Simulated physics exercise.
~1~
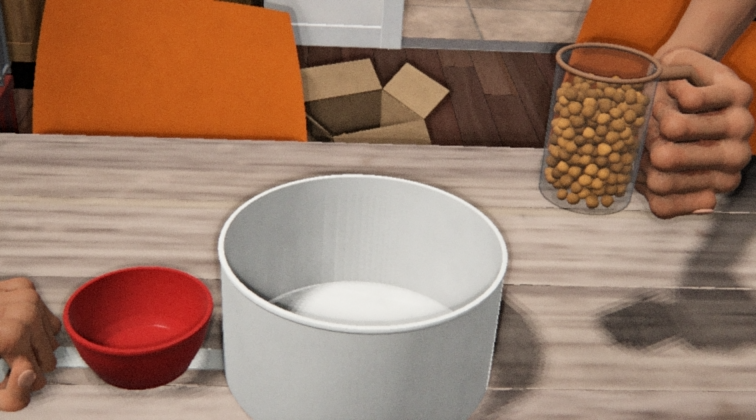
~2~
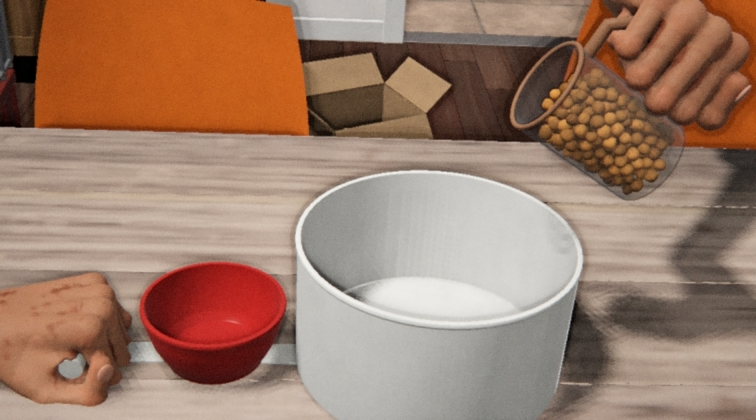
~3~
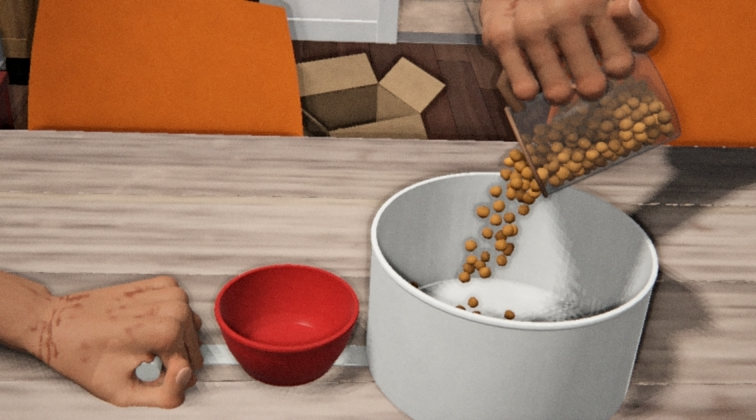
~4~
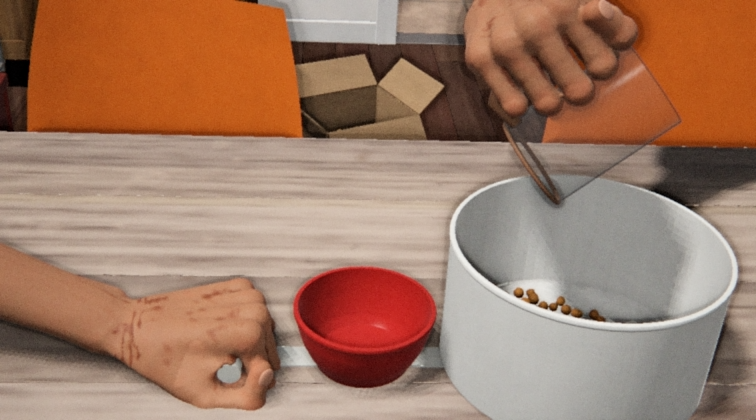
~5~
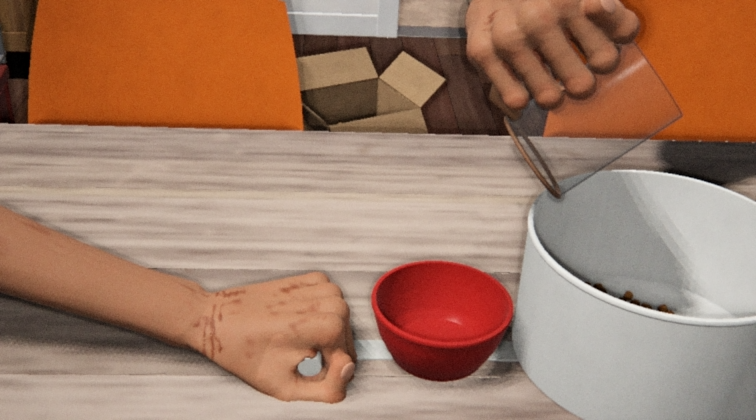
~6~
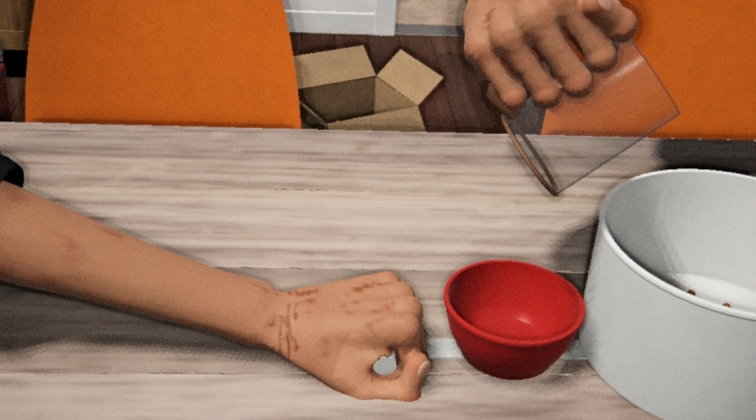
In this clip, a hand tips a clear cup of roasted chickpeas over a white pot as the pot and a red bowl slide right along a table beside another hand; the chickpeas all land in the pot, and the emptied cup stays tilted while the dishes move on.
